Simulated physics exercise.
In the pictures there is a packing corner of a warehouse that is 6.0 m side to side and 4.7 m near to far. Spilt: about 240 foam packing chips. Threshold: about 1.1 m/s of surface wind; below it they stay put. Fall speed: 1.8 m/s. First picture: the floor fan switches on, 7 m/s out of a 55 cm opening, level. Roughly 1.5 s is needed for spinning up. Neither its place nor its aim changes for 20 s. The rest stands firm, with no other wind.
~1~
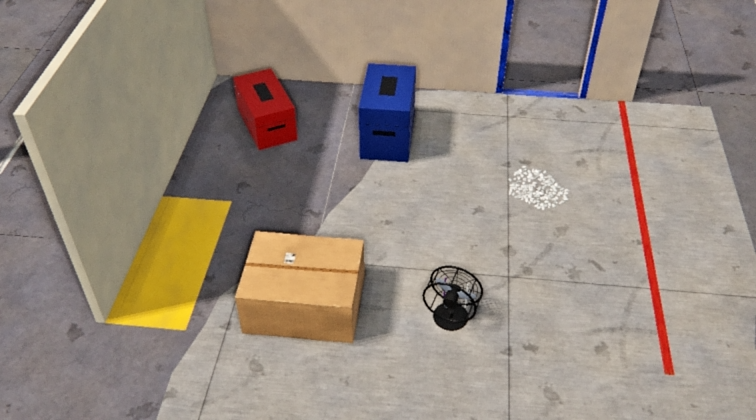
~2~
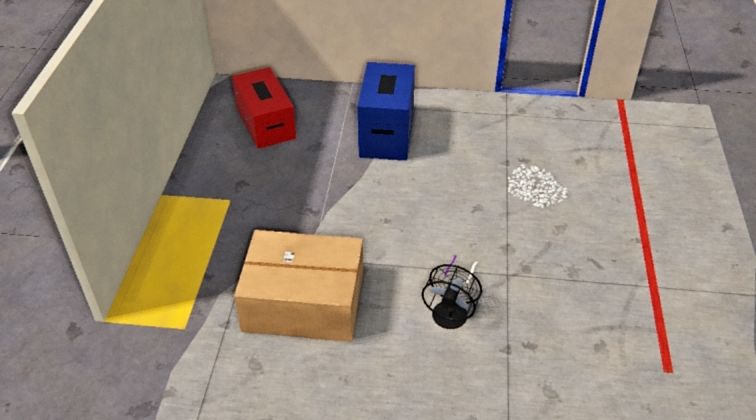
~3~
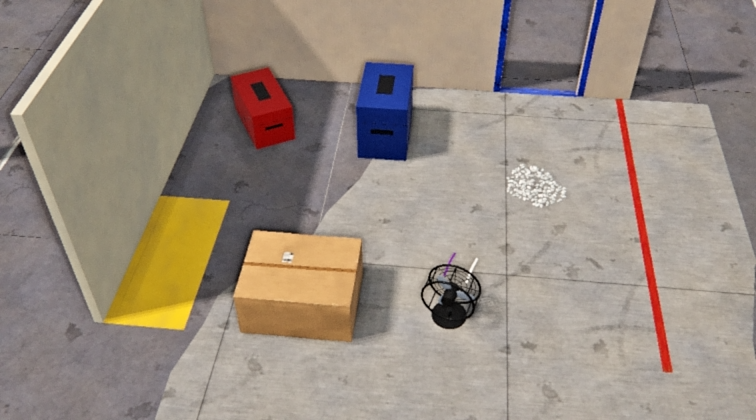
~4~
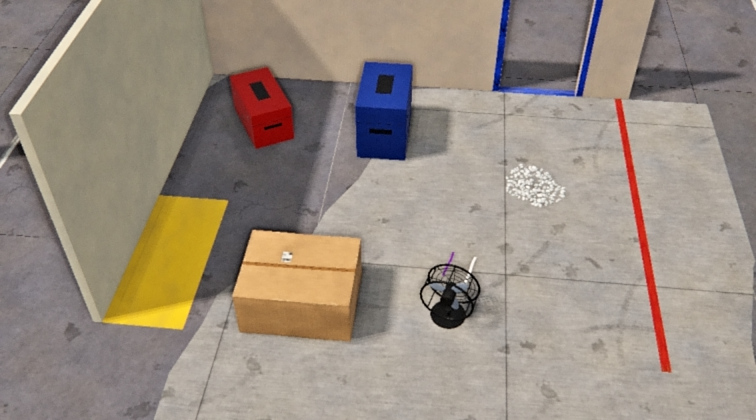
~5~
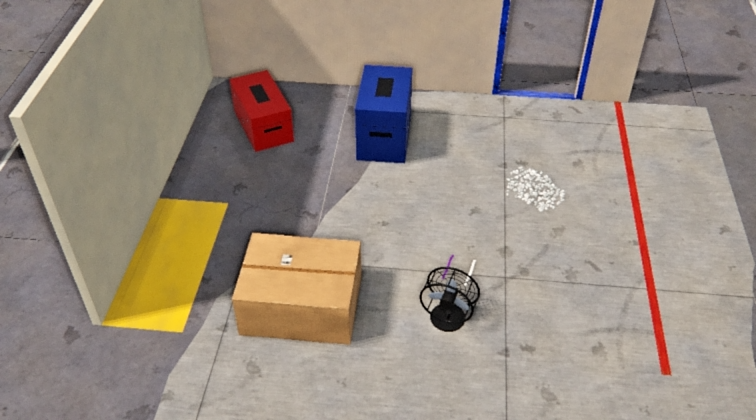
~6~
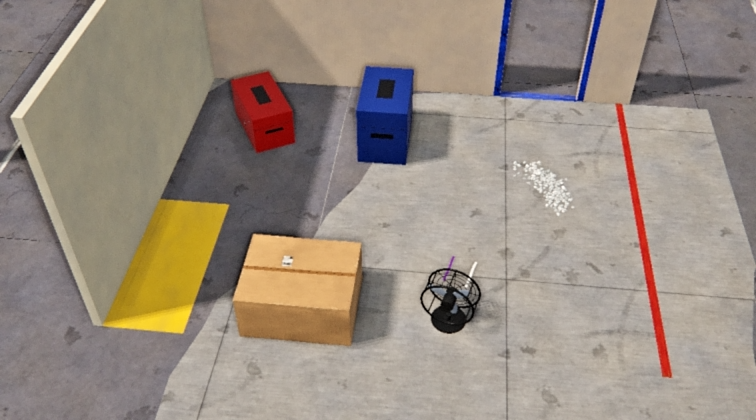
In this clip, a black floor fan beside a large carton starts up, its thin ribbons streaming away toward the back, and the patch of white foam chips at first lies still, then shifts rightward into a slanting band.
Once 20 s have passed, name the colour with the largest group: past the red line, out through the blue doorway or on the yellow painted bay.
The colour is red.
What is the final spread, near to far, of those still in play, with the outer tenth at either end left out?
2.0 m, roughly.
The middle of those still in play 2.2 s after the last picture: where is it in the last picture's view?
(597, 140).
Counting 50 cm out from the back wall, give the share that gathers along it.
That works out to some 5 %.
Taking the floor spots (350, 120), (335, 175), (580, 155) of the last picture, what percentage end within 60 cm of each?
Estimates in listed order: 0 %; 0 %; 30 %.
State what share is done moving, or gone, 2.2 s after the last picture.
Estimated share: Close to 15 per cent.
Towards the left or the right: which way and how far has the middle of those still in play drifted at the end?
Looks like a right-hand shift of around 0.8 m.
Then, 2.2 s after the last picture, 0 % are on the yellow painted bay, 26 % past the red line and 5 % out through the blue doorway; the middle of those still in play is near (597, 140); 13 % have settled or left.
Then, 4.6 s after the last picture, 0 % are on the yellow painted bay, 29 % past the red line and 5 % out through the blue doorway; the middle of those still in play is near (595, 144); 22 % have settled or left.
Then, 9.2 s after the last picture, 0 % are on the yellow painted bay, 35 % past the red line and 5 % out through the blue doorway; the middle of those still in play is near (596, 146); 30 % have settled or left.
Then, 18.2 s after the last picture, at the end, 0 % are on the yellow painted bay, 38 % past the red line and 5 % out through the blue doorway; the middle of those still in play is near (597, 144).
